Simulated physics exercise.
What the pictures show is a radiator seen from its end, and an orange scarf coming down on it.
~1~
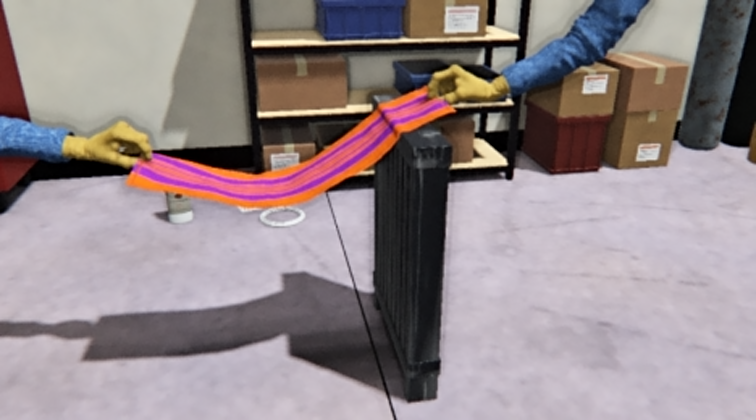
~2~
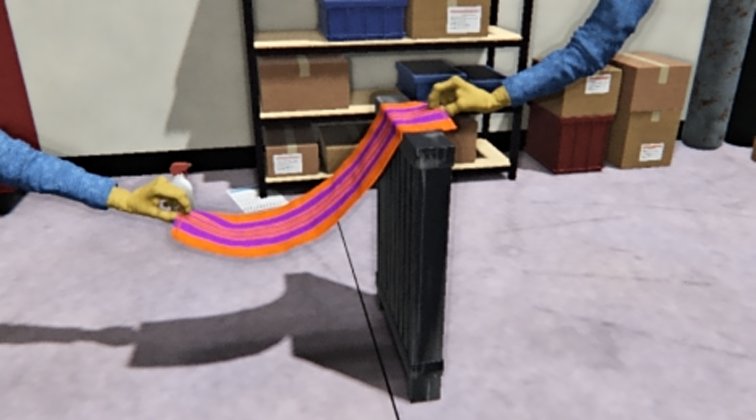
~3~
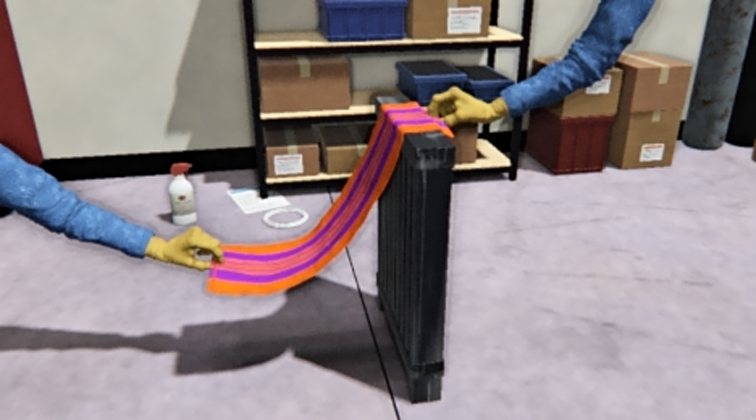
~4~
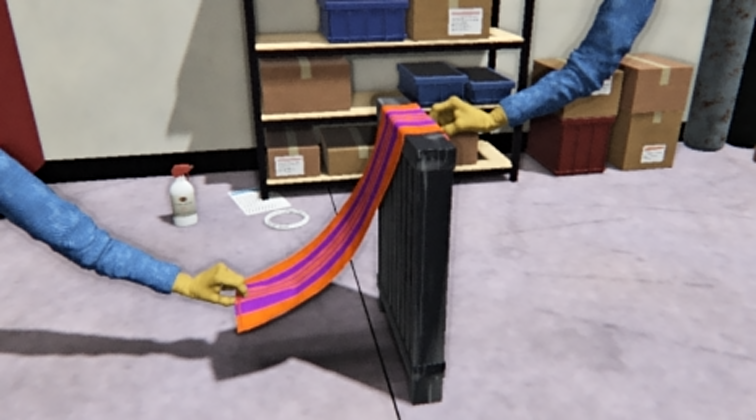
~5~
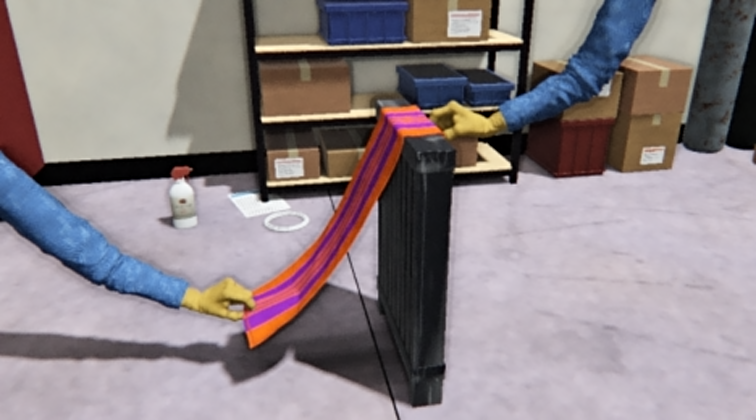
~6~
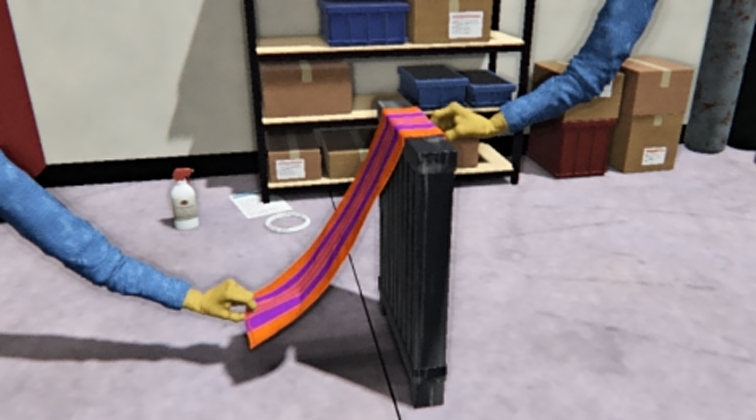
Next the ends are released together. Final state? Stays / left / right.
Left.
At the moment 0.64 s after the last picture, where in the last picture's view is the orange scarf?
Roughly (355, 359).
Then, 0.22 s later than the last view, scarf sliding left.
Then, 0.44 s later than the last view, scarf clear of the top and falling near (355, 328).
Then, 0.64 s later than the last view, scarf in a heap on the floor near (355, 359).
Finally, scarf in a heap on the floor near (355, 359). The orange scarf slips off to the left.
